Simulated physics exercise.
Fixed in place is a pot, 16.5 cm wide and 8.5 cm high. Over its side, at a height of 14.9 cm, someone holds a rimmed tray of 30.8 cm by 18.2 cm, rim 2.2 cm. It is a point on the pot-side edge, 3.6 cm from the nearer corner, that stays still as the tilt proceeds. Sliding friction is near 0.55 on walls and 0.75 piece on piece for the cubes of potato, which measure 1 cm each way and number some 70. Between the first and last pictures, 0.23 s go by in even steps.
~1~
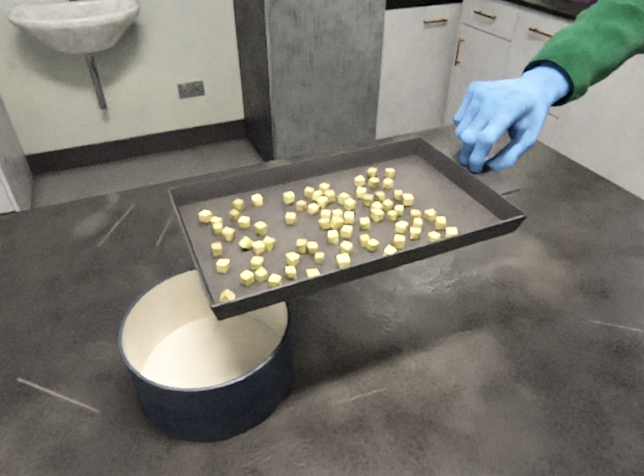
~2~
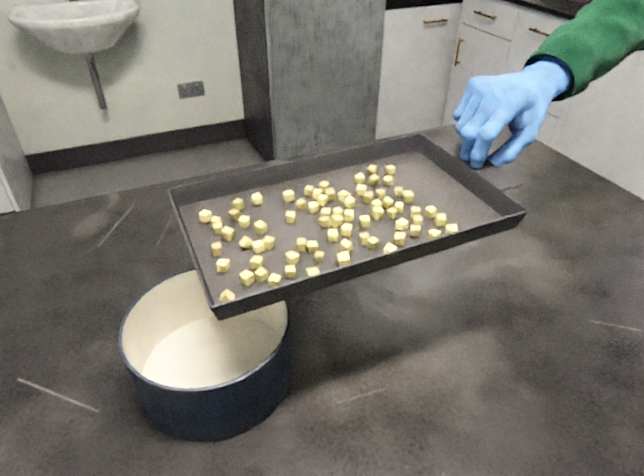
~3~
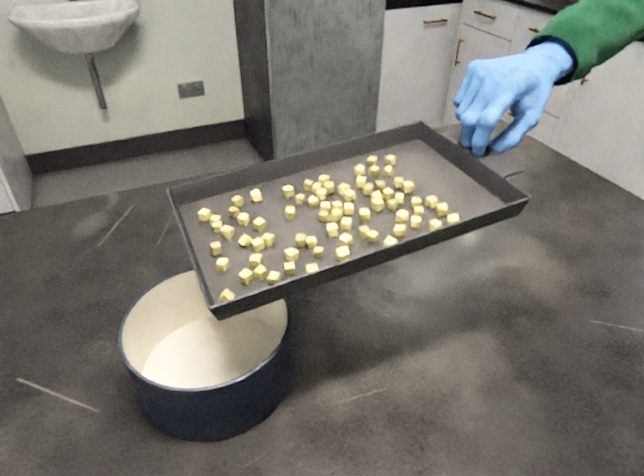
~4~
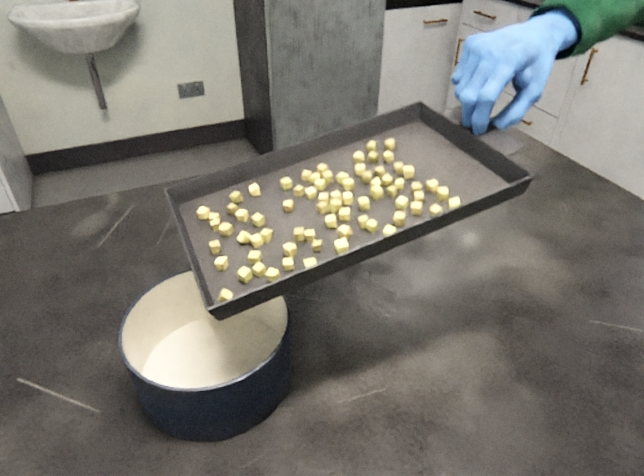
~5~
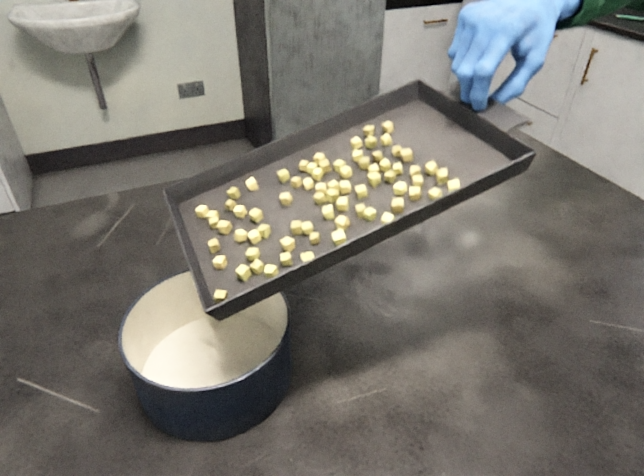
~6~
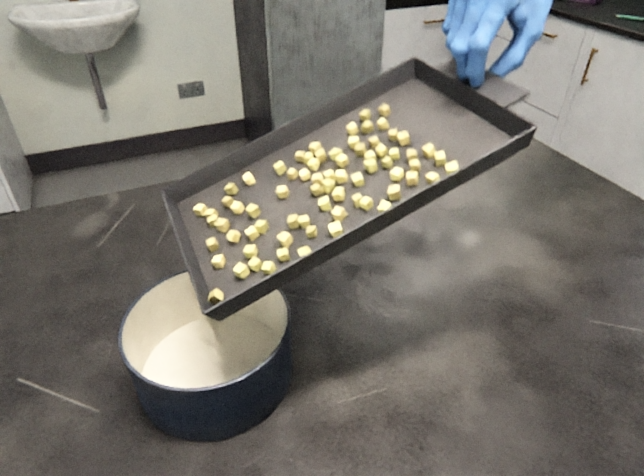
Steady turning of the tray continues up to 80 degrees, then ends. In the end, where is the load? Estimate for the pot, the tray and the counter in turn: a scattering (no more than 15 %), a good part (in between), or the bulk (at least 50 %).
Estimate - pot: A good part, tray: A good part, counter: A good part.
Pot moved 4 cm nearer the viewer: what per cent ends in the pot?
Close to 30 per cent, then.
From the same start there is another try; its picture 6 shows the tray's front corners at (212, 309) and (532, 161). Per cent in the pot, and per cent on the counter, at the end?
Final per cent - pot 15, counter 55.
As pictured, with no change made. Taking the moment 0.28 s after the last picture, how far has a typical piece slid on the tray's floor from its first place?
Displacement on the tray: About 3 cm.
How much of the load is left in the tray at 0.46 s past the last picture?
Estimate: Near 95 in a hundred.
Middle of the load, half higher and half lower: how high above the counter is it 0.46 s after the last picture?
Roughly 16 centimetres, give or take.
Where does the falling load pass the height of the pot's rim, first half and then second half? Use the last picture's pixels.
I'd mark about (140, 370) for the first half and about (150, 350) for the second.
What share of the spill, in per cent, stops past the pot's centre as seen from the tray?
Estimate: Roughly 100 per cent of the pieces.
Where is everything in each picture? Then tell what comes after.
The first frame shows tray tilt 0 degrees, front corners at (216, 301) and (519, 213); middle of the pieces at (325, 224); pot at (207, 319).
The second frame shows tray tilt 1 degrees, front corners at (215, 301) and (520, 209); middle of the pieces at (325, 222).
The third frame shows tray tilt 4 degrees, front corners at (214, 301) and (523, 196), lowest corner left front; middle of the pieces at (324, 217).
The fourth frame shows tray tilt 9 degrees, front corners at (212, 303) and (526, 175), lowest corner left front; middle of the pieces at (323, 208).
The fifth frame shows tray tilt 14 degrees, front corners at (210, 304) and (528, 150), lowest corner left front; middle of the pieces at (320, 199).
The sixth frame shows tray tilt 19 degrees, front corners at (208, 305) and (528, 126), lowest corner left front; middle of the pieces at (317, 190); pot at (207, 319).
Then, 0.28 s after the last picture, tilt 50 degrees; the tray holds 100 %, the pot 0 %.
Then, 0.46 s after the last picture, tilt 70 degrees; the tray holds 95 %, the pot 0 %.
Then, 0.76 s after the last picture, tilt 80 degrees; the tray holds 35 %, the pot 35 %.
In the end, pot 35 %, tray 35 %, counter 30 %.
